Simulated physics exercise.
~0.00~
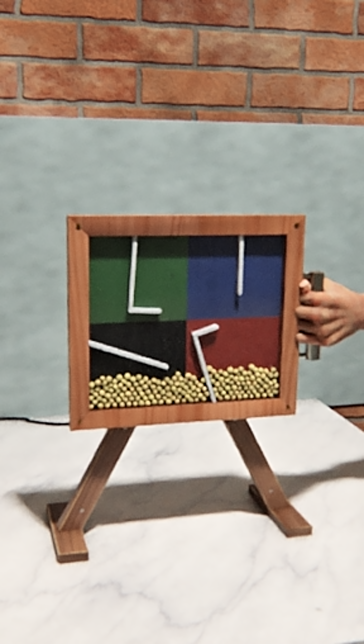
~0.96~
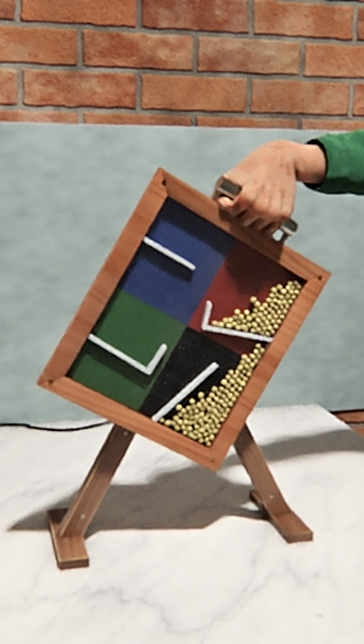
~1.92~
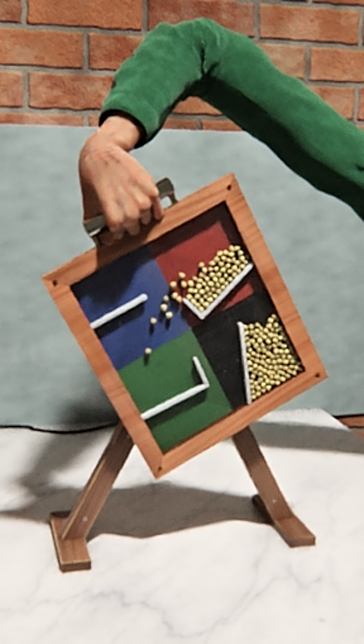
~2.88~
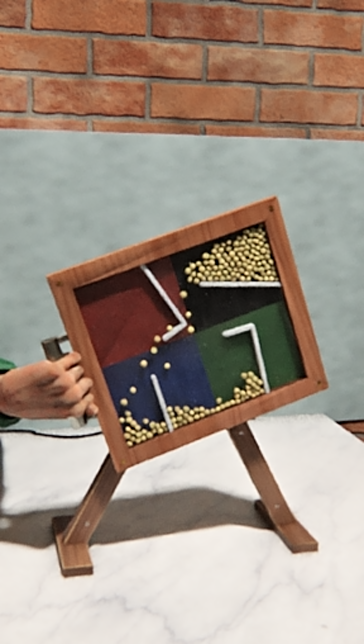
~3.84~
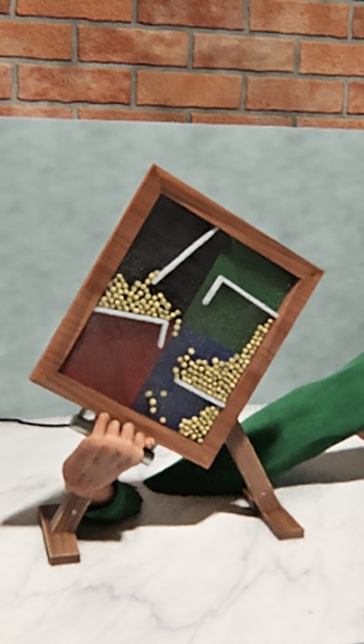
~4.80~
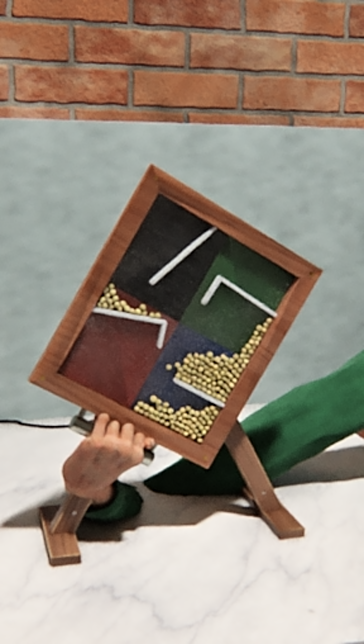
On a marble tabletop, a hand turning a wooden-framed box anticlockwise, yellow beads spilling past white bars, most settling in the blue quarter.
